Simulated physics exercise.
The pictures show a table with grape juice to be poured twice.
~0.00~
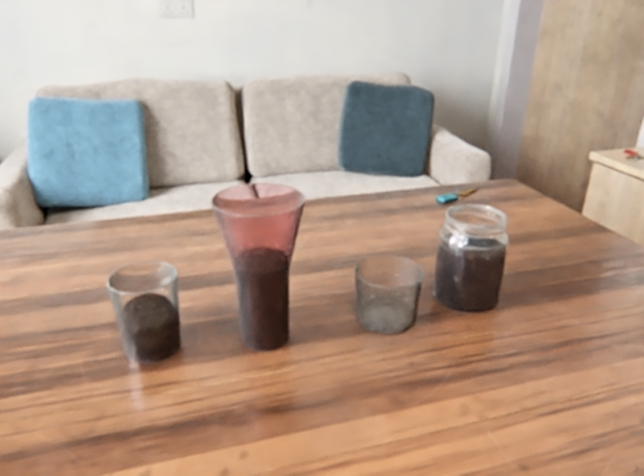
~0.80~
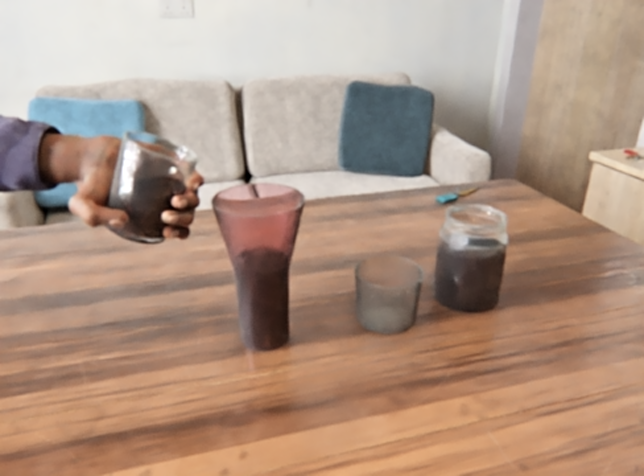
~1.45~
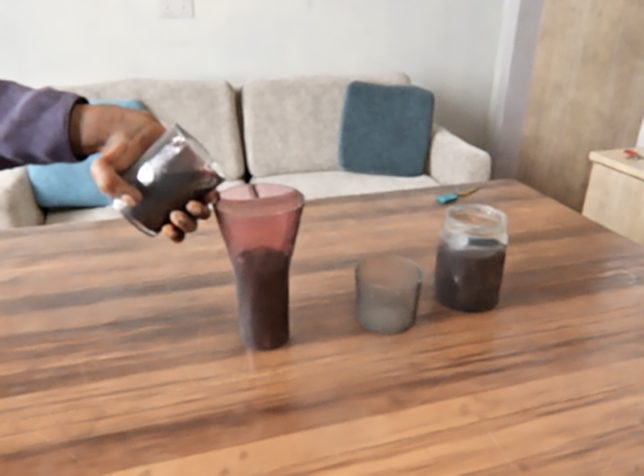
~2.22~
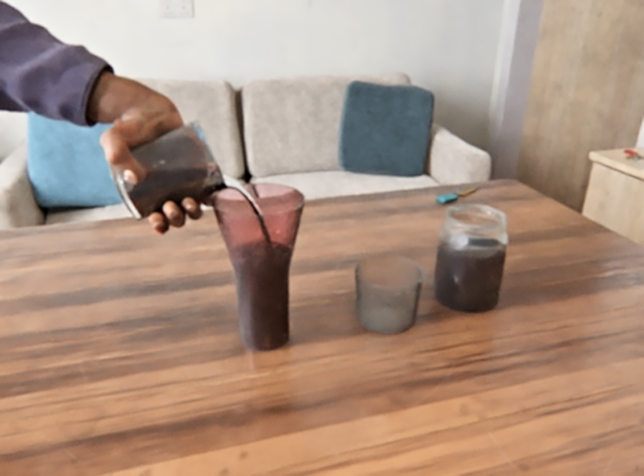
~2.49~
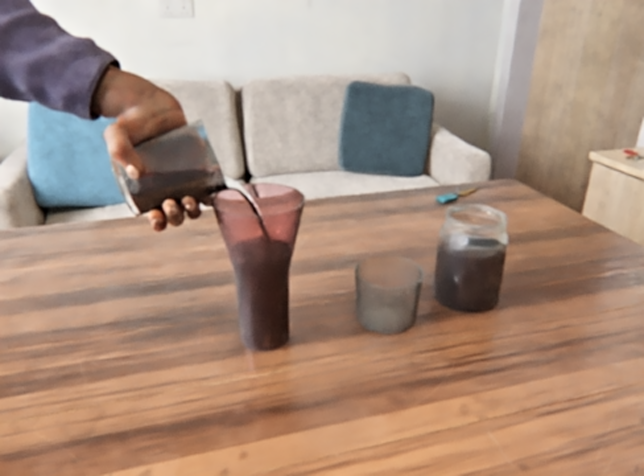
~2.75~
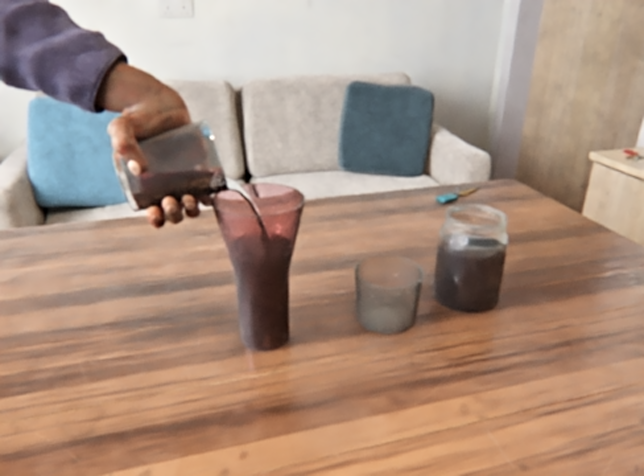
At the start, a tumbler, a taller reddish vase and a jar of dark liquid stand on a wooden table beside an empty tub. A hand lifts the tumbler from the left and tilts it over the vase. Dark liquid streams in, and the vase's level rises.
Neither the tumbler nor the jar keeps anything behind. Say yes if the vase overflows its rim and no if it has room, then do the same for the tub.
My prediction: The vase has the capacity, the tub lacks the capacity.
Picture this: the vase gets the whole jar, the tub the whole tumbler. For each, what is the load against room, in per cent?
In order: 100 in a hundred and 40 in a hundred.
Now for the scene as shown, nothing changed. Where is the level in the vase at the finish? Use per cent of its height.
I'd put it at some 75 per cent.
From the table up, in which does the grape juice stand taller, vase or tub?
Higher in the vase.
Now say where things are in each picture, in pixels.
The first picture shows at the start; tumbler (148, 310) about half full; jar (471, 255) about two thirds full; vase (262, 270) about half full; tub (387, 294) empty.
In the second picture, a hand has the tumbler; tumbler (149, 186) tipped 25° with all of its load; vase about half full, surface at (262, 260).
In the third picture, the tumbler is tipped; tumbler (169, 181) tipped 50° with all of its load; vase (262, 270) about half full.
In the fourth picture, the stream is running; tumbler (173, 171) tipped 70° with about three quarters of its load; vase about two thirds full, surface at (261, 255).
In the fifth picture, the stream is running; tumbler (174, 170) tipped 75° with about two thirds of its load; tub (387, 294) empty.
In the sixth picture, the stream is running; tumbler (175, 168) tipped 80° with about half of its load; jar about two thirds full, surface at (472, 245); vase about two thirds full, surface at (261, 247); tub (387, 294) empty.
Around 3.3 s, the vase is about three quarters full.
Around 15.0 s, the vase is about three quarters full; the tub is full to the brim, some went over its rim.
